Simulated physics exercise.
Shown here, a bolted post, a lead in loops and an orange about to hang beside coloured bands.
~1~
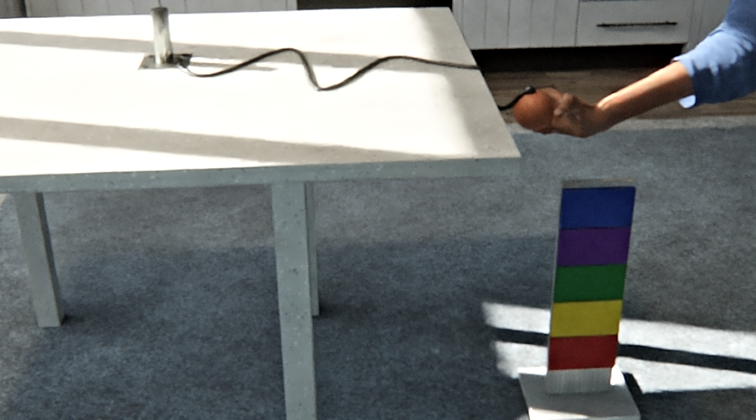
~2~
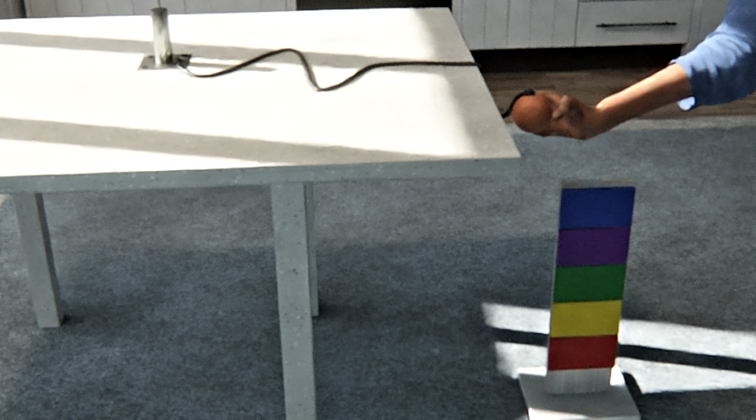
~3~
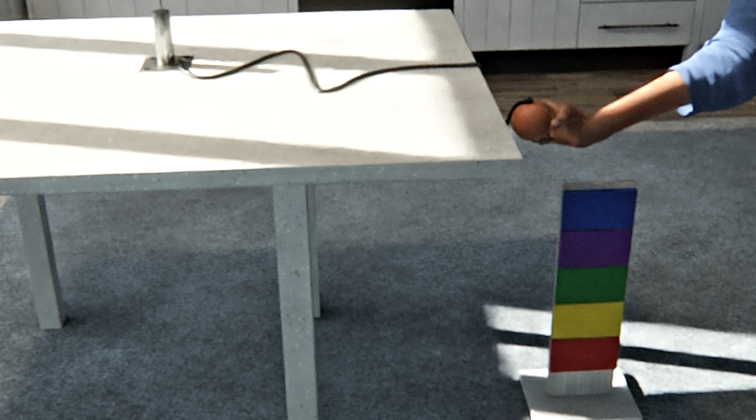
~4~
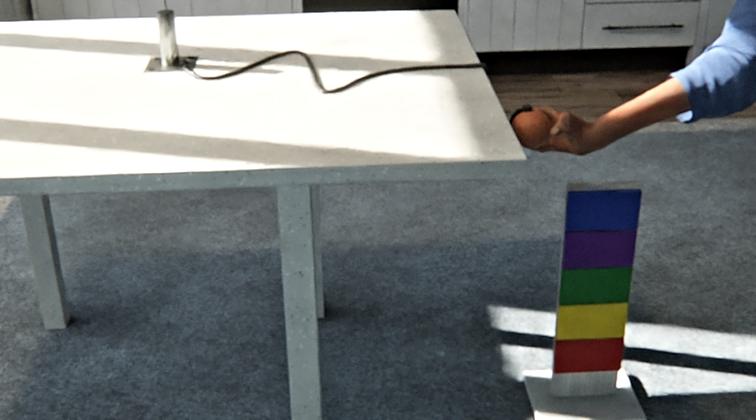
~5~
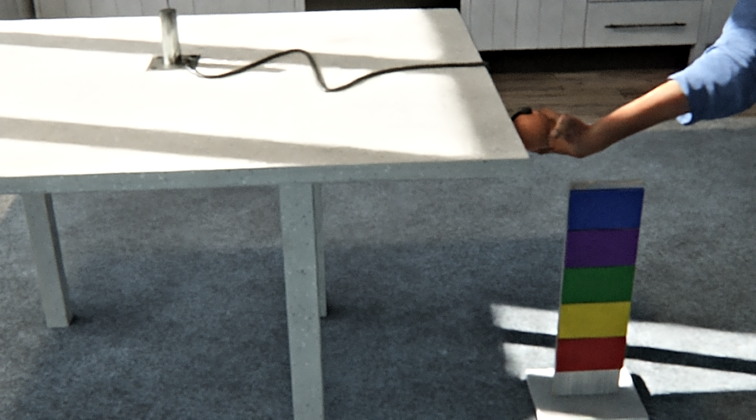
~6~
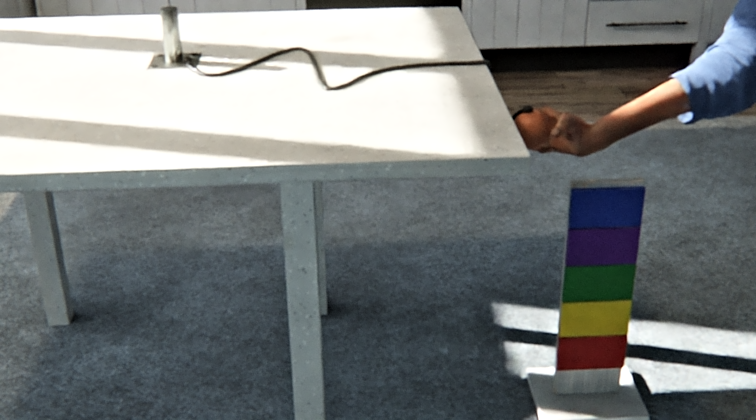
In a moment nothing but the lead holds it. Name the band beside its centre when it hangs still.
Its centre hangs level with the red band.
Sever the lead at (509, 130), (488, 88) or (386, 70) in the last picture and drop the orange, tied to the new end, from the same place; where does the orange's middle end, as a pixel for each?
About (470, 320), (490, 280) and (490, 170).
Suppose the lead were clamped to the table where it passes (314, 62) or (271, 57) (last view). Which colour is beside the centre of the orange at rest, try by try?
One after the other, green; yellow.
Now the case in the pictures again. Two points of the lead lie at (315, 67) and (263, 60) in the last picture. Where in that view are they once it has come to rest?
At (429, 65), then (313, 62).
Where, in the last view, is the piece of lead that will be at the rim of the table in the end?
It lies at about (324, 87).
Early on, orange near (509, 358); level with red.
Midway, orange near (452, 333); level with red.
Near the end, orange near (492, 354); level with red.
Finally, orange near (471, 348); level with red. Its middle rests at the red band.
